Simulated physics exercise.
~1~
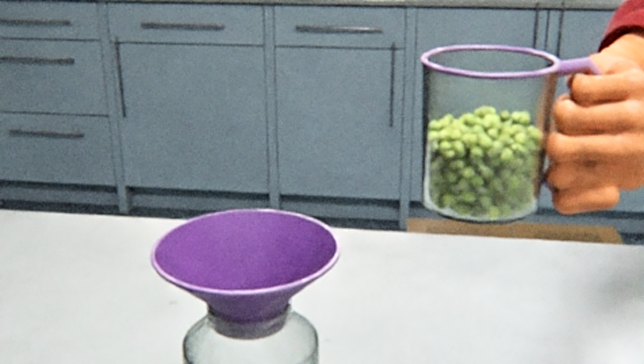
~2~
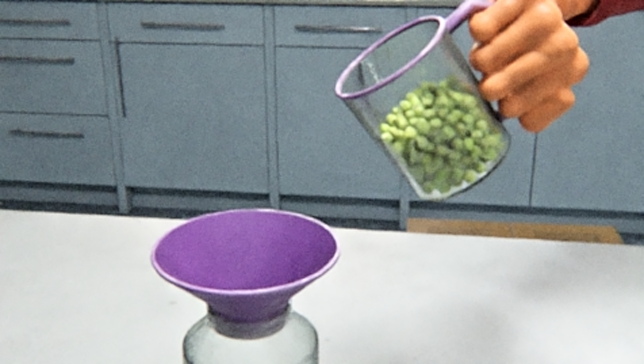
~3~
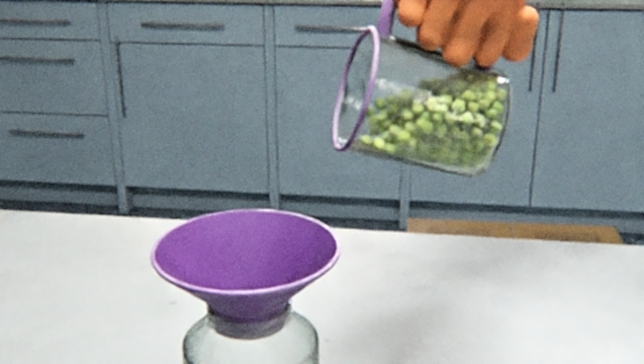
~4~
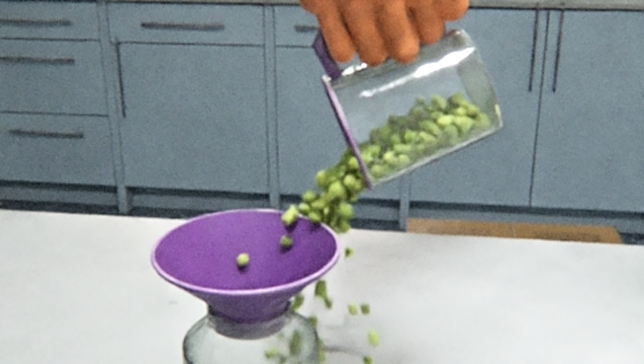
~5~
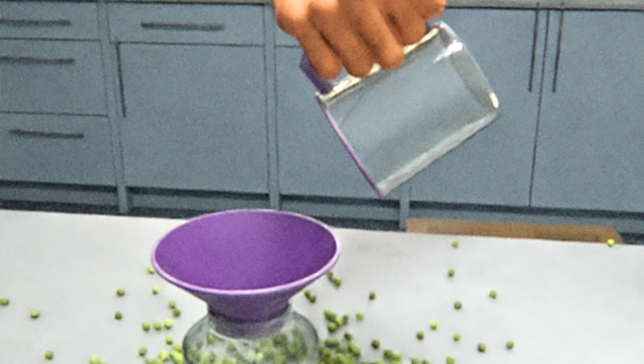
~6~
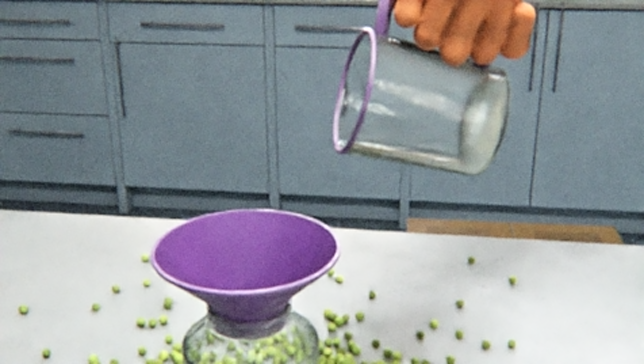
The video shows a hand tilting a clear cup of green peas over a purple funnel set in a glass jar, spilling many of them outside. The emptied cup then turns partway back, with peas scattered across the white table and around the jar.
